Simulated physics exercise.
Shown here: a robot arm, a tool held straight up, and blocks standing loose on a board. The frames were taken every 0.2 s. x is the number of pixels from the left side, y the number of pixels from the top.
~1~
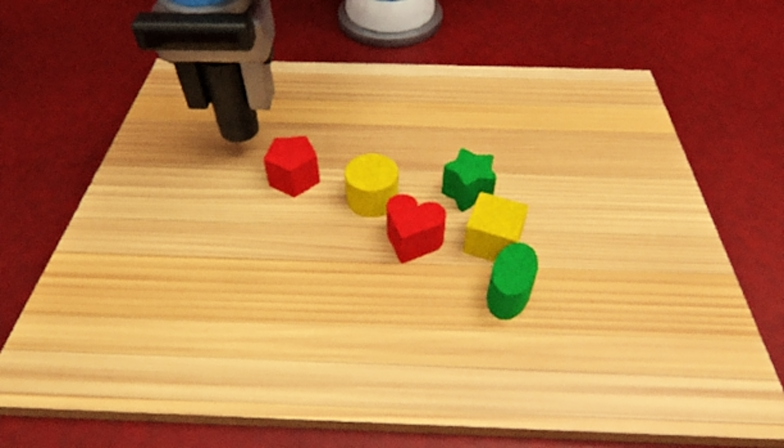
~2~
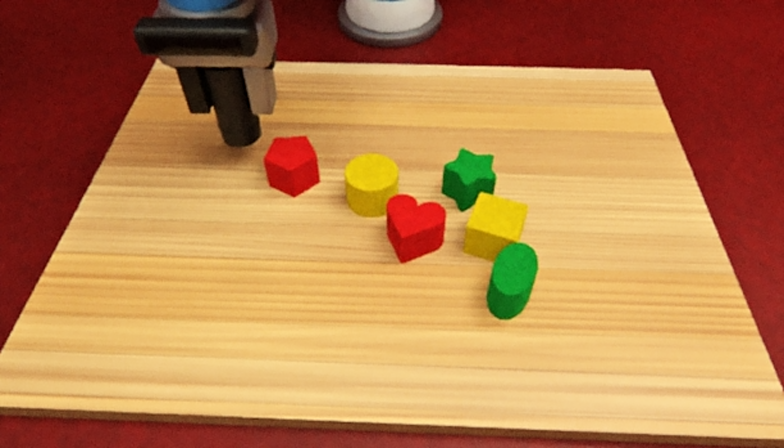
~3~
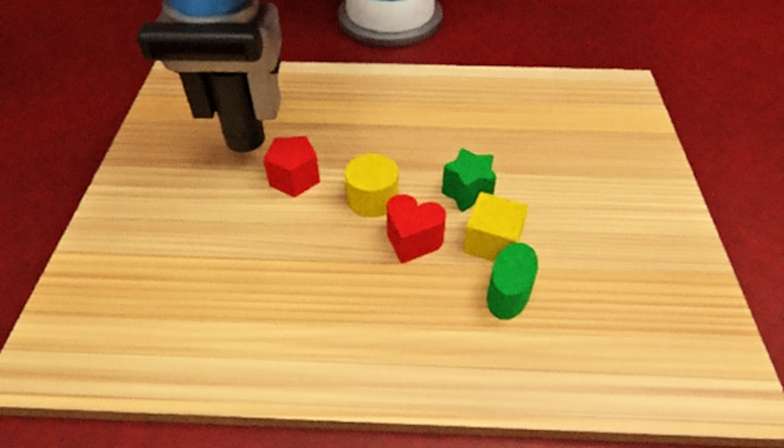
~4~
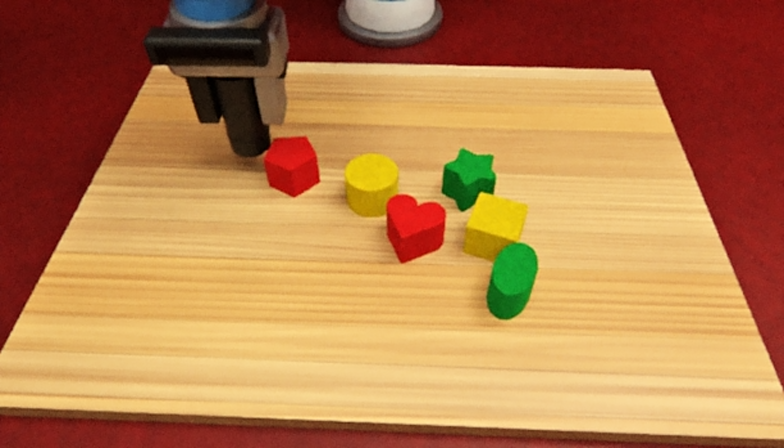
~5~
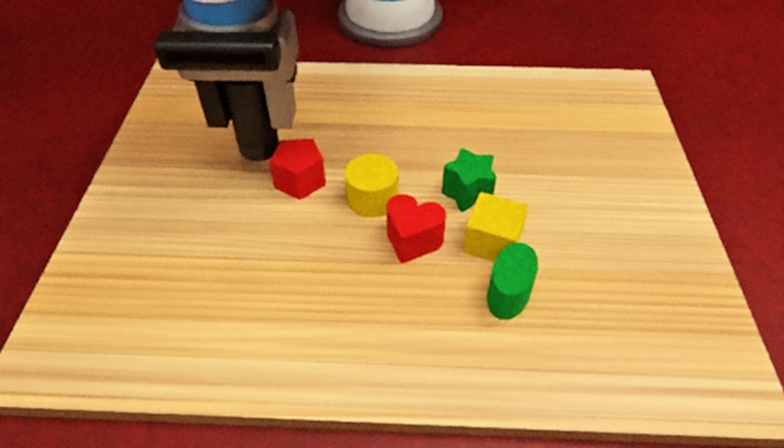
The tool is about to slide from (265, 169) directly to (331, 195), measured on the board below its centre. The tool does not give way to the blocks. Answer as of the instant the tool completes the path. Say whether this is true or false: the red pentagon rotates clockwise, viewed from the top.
This is true.
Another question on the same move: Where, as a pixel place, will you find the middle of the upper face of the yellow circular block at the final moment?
It sits at (415, 182).
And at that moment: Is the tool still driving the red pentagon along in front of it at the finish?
Yes, that is what happens.
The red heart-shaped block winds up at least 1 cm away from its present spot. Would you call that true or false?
This is true.
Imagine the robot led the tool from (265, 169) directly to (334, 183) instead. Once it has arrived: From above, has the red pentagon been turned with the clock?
Short answer: Yes.
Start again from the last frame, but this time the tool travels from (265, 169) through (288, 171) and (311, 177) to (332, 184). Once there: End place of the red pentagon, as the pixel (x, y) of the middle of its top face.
The answer is (357, 180).
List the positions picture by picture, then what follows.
Tip of the tool at (240, 131), middles of tops, red pentagon at (290, 151), yellow circular block at (371, 171), red heart-shaped block at (414, 214), in the first frame.
Tool at (242, 136), nothing pushed, in the second frame.
Tool at (246, 141), nothing pushed, in the third frame.
Tool at (252, 145), nothing pushed, in the fourth frame.
Tool at (260, 149), red pentagon at (296, 154), yellow circular block at (371, 171), red heart-shaped block at (414, 214), in the fifth frame.
What follows on the original path. Halfway along, tool at (294, 163); red pentagon at (330, 170); yellow circular block at (383, 176).
At the end, tool at (329, 175); red pentagon at (362, 188), turned 30° clockwise; yellow circular block at (415, 182); red heart-shaped block at (435, 223), turned 55° clockwise.
